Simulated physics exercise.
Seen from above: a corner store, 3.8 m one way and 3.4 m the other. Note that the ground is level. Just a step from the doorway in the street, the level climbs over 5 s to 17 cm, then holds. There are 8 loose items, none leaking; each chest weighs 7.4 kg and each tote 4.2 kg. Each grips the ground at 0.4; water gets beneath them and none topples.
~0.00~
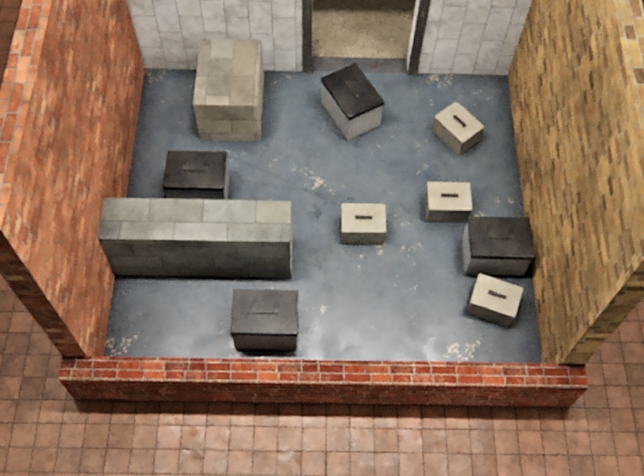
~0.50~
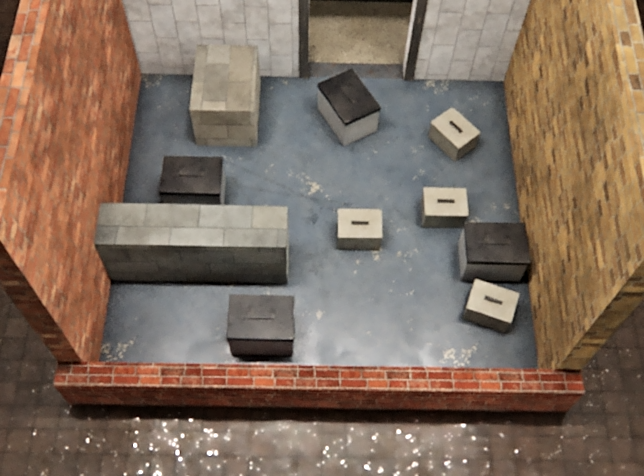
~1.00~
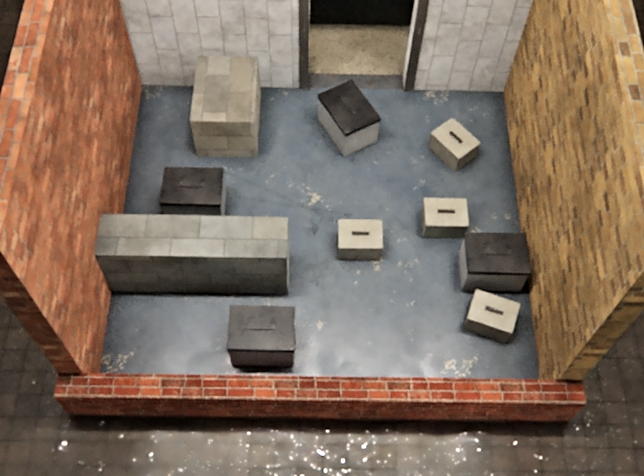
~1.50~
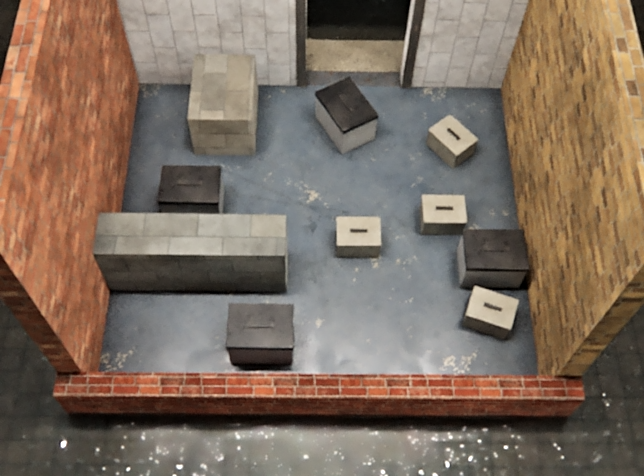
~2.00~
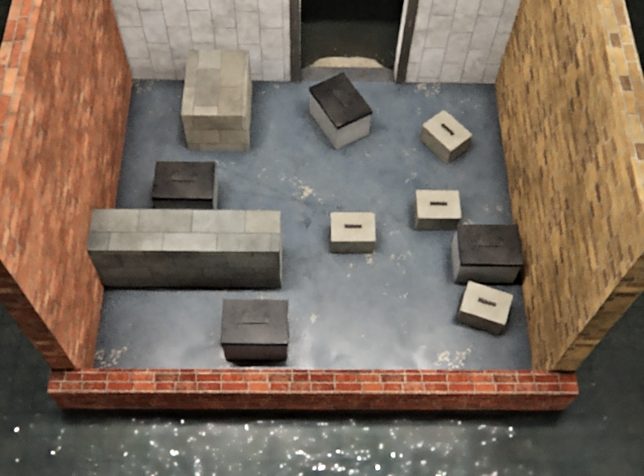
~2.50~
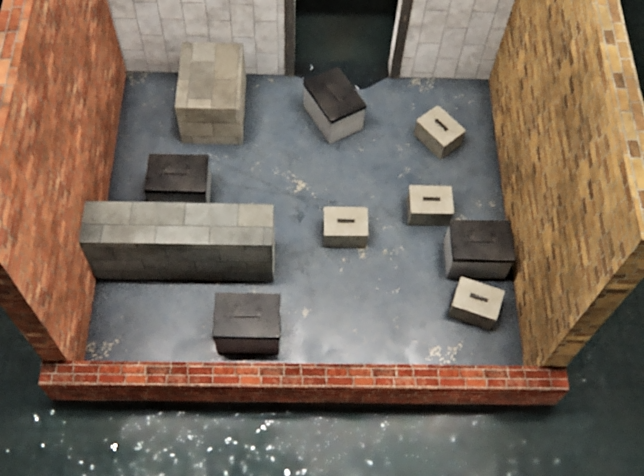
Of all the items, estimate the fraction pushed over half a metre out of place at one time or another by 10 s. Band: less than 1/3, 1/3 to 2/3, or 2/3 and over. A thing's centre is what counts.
The shifted amount is major, at least two thirds.
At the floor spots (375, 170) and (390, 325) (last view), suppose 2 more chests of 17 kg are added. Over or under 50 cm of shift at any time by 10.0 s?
Note: Item 1 exceeds the limit; item 2 stays inside the limit.
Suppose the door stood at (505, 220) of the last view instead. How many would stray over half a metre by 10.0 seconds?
Then it comes to 4.
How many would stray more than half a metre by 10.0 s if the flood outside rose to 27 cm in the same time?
The answer would then be 8.
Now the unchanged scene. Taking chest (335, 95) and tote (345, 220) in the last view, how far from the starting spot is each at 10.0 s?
Respectively 250 and 200 cm.
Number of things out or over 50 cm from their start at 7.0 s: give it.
Count: 3.
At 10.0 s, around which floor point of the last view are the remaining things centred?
Mean position: Approximately (324, 280).
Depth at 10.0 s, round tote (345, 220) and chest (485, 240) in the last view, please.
Depths: Near 4 cm, then near 10 cm.
After 3.5 s 0 of 8 are over 50 cm from their spots; 0 afloat.
After 4.5 s 1 of 8 are over 50 cm from their spots; 0 afloat.
After 7.0 s 3 of 8 are over 50 cm from their spots; 3 afloat.
After 10.0 s 5 of 8 are over 50 cm from their spots, and 8 have been at some point; 6 afloat.
